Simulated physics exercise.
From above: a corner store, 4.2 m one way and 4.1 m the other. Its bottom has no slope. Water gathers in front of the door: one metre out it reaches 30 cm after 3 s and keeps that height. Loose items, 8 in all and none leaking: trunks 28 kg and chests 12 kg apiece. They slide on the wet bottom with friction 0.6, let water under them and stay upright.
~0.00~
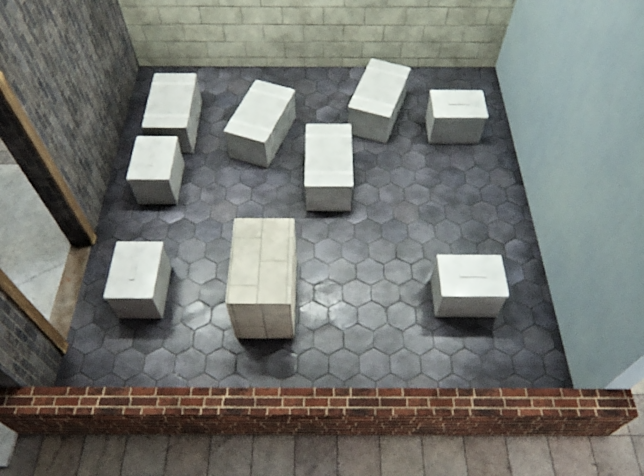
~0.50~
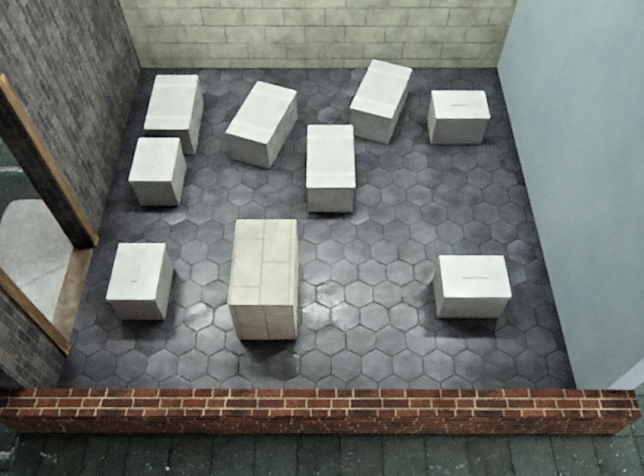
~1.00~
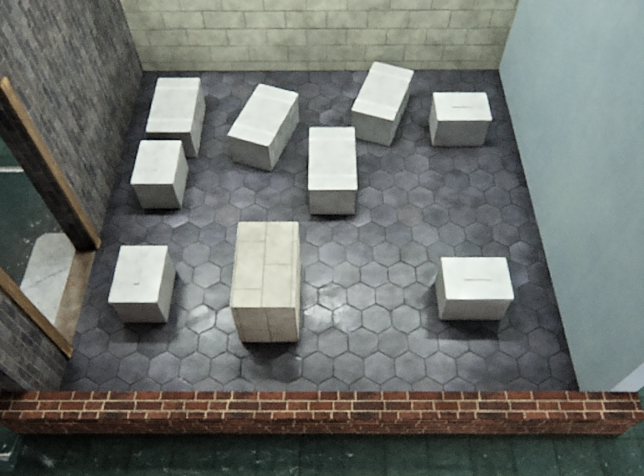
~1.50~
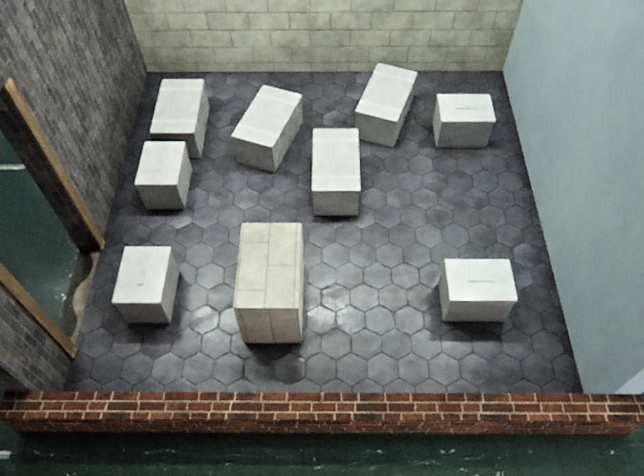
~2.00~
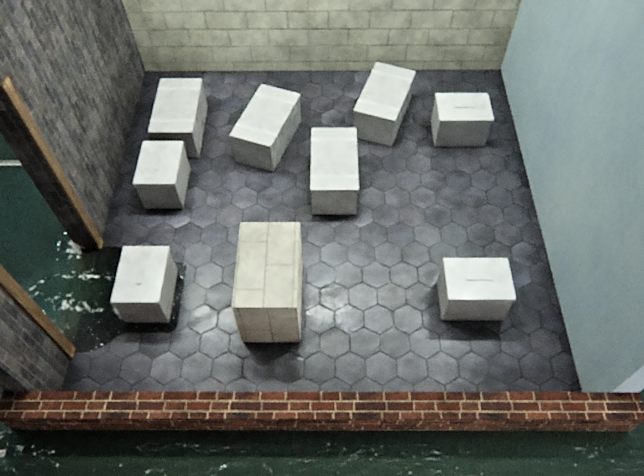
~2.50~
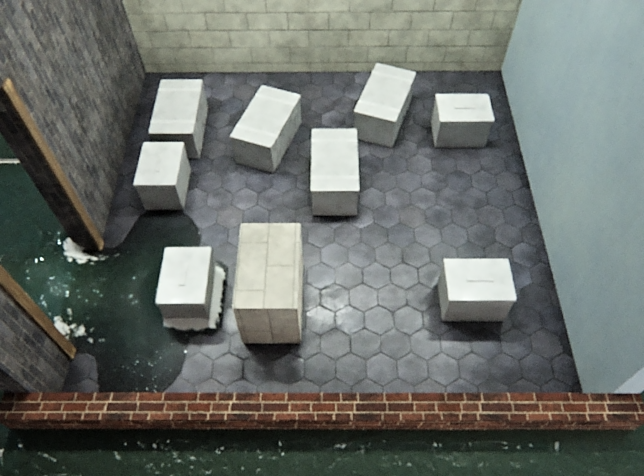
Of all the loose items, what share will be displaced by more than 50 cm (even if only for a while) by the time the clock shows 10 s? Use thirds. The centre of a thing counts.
It is between one and two thirds.
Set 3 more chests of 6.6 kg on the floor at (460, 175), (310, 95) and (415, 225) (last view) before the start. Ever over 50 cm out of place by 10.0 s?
In turn: Over, over, past it.
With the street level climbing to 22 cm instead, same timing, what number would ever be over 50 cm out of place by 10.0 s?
In that case 3 of them.
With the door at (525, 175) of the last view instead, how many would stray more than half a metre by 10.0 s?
In that case 5 of them.
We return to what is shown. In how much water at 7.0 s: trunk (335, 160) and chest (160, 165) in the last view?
About 10 and 5 cm.
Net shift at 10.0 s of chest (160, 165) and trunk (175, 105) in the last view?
In that order: 30 cm, 0 cm.
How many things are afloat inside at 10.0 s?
I count 8.
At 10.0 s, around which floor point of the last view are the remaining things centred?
Near (336, 134).
After 3.5 s 1 of 8 are over 50 cm from their spots; 0 afloat.
After 4.5 s 1 of 8 are over 50 cm from their spots; 1 afloat.
After 7.0 s 3 of 8 are over 50 cm from their spots; 4 afloat.
After 10.0 s 5 of 8 are over 50 cm from their spots, and 5 have been at some point; 8 afloat.
